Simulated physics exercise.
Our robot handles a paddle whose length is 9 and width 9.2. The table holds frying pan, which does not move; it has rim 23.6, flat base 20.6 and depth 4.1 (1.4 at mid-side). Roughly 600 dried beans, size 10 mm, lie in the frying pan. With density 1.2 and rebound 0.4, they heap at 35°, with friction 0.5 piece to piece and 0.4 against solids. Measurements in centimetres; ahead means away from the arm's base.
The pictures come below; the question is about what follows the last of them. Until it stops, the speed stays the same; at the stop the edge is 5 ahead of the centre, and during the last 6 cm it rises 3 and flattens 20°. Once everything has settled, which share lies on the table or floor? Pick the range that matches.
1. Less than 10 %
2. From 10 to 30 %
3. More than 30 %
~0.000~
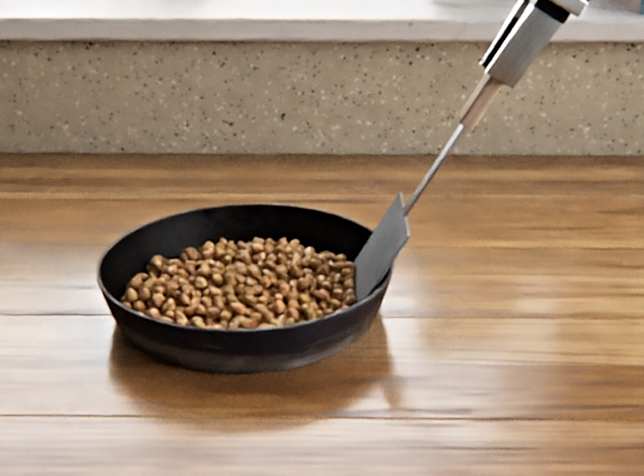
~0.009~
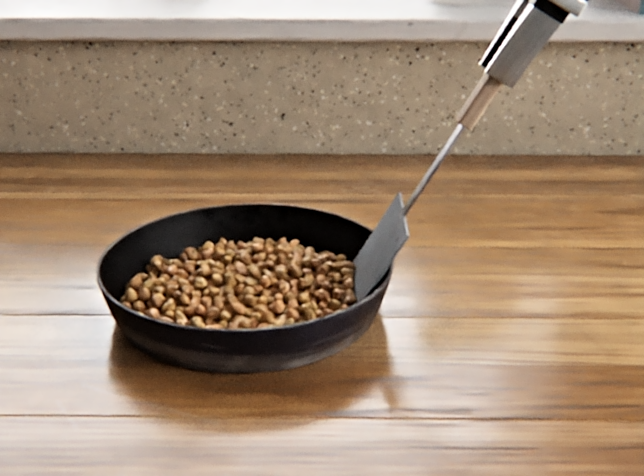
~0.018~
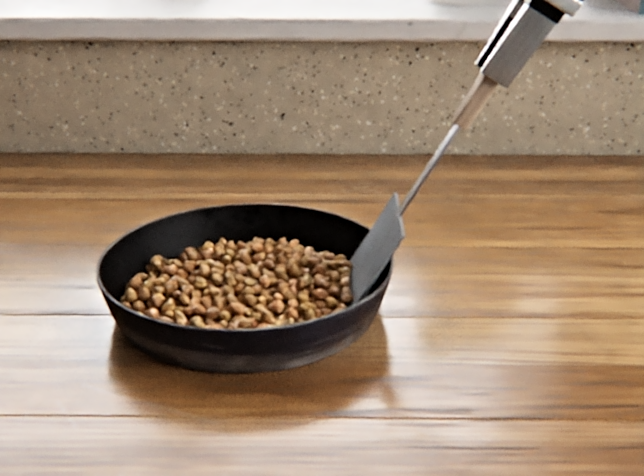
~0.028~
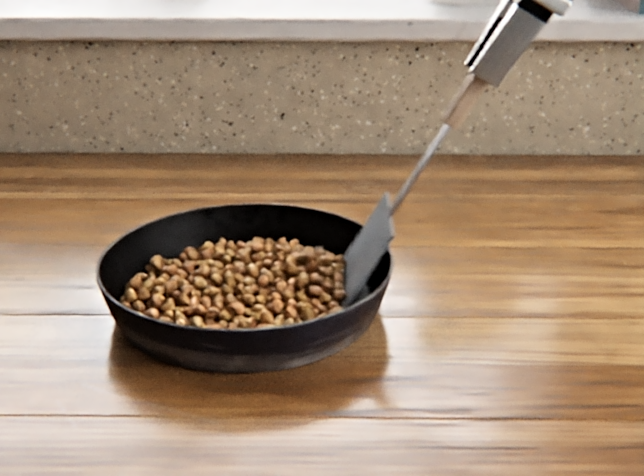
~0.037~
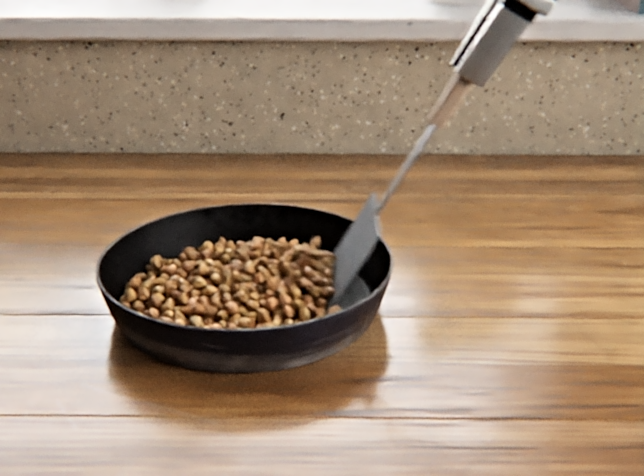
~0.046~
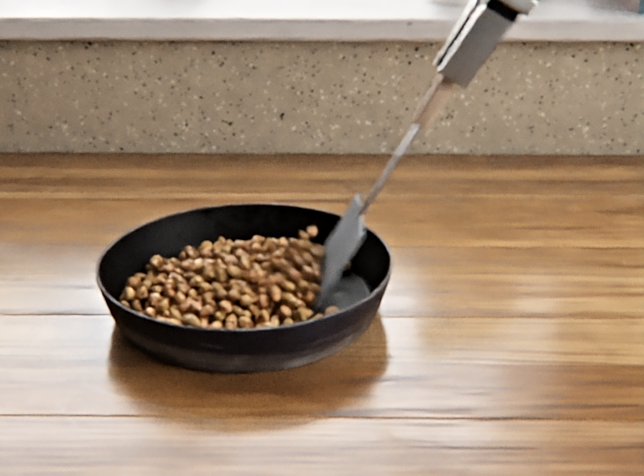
2, from 10 to 30 %.
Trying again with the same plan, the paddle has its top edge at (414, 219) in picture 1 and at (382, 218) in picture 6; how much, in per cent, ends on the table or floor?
Some 10 percent ends up on the table or floor.
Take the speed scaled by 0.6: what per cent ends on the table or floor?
About 5 per cent.
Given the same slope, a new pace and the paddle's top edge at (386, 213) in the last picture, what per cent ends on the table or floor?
Near 0 in a hundred.
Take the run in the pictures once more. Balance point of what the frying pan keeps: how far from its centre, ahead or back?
Ahead of centre, near 4.0 centimetres.
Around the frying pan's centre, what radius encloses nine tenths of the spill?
That's near 40 cm.
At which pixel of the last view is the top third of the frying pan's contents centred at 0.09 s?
Roughly pixel (228, 263).
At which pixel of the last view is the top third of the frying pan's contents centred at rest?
Centre: Roughly (148, 276).
By 0.07 s, sloping 59°, highest piece 6 above the table; 603 in the frying pan.
By 0.09 s, sloping 53°, highest piece 8 above the table; 603 in the frying pan.
By 0.30 s, sloping 40°, highest piece 6 above the table; 491 in the frying pan, 101 on the table or floor, 11 on the blade or in flight.
By 1.35 s, sloping 40°, highest piece 5 above the table; 491 in the frying pan, 112 on the table or floor.
Final count, 491 in the frying pan, 112 on the table or floor. That is 19 % on the table or floor.
